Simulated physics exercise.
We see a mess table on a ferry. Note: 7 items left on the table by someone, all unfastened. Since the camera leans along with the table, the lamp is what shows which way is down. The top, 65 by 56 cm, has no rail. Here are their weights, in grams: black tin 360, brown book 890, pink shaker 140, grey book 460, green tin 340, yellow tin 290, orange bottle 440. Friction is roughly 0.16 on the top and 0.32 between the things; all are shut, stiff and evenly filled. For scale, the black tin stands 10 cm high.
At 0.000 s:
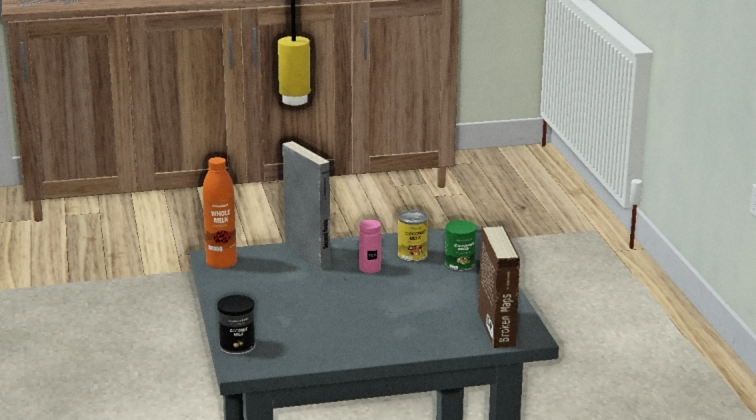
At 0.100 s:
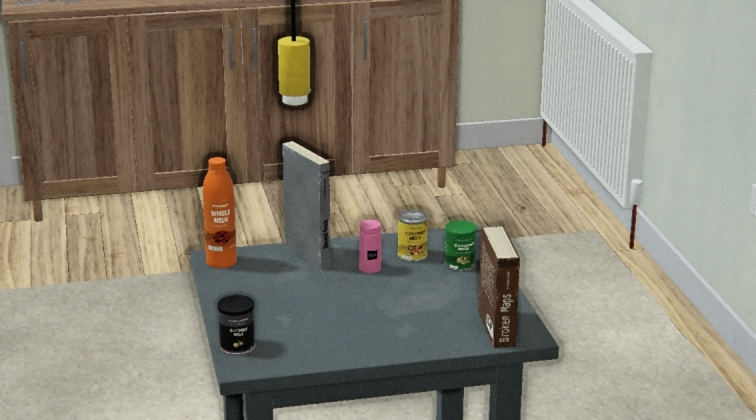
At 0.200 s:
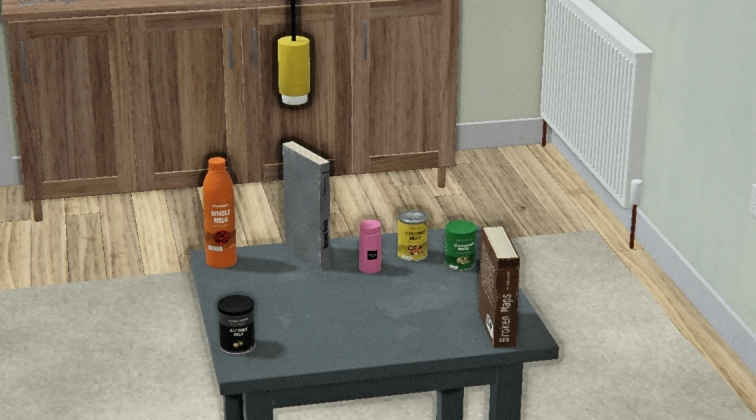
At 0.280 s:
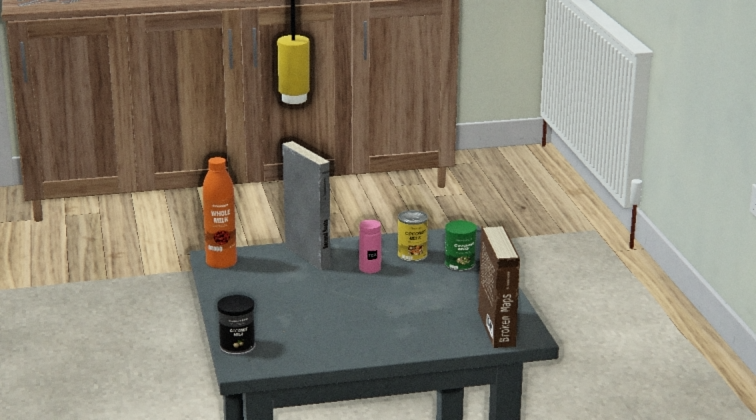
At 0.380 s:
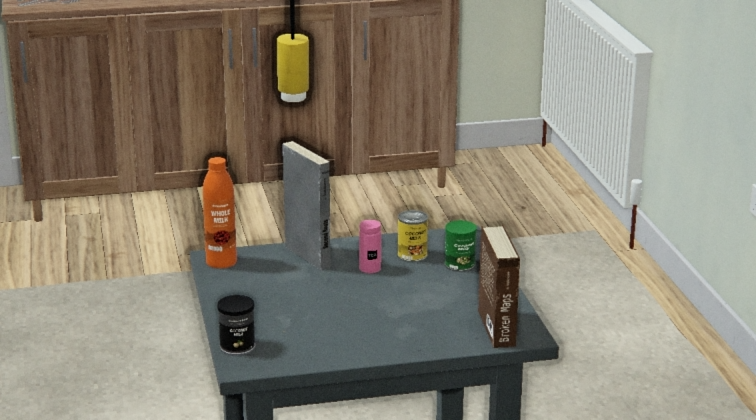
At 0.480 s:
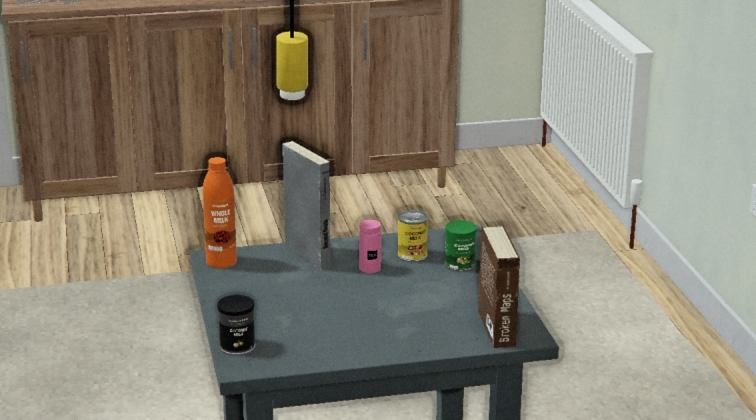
A yellow lamp hung almost still above a dark table holding an orange bottle, two upright books and several small containers, then drifted very slightly upward, while everything on the table stayed where it was.
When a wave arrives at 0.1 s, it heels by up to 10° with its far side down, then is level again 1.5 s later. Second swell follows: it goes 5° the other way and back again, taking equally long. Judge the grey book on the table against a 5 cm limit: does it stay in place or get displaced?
It barely goes anywhere.
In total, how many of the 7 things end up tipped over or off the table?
Altogether, 0.
By 0.98 s, boat heeled 9°, far side down.
By 1.08 s, boat heeled 8°, far side down.
By 2.38 s, boat heeled 5°, near side down.
When it is over (3.6 s), all 7 within 5 cm of the start. In the last view, grey book near (306, 204).
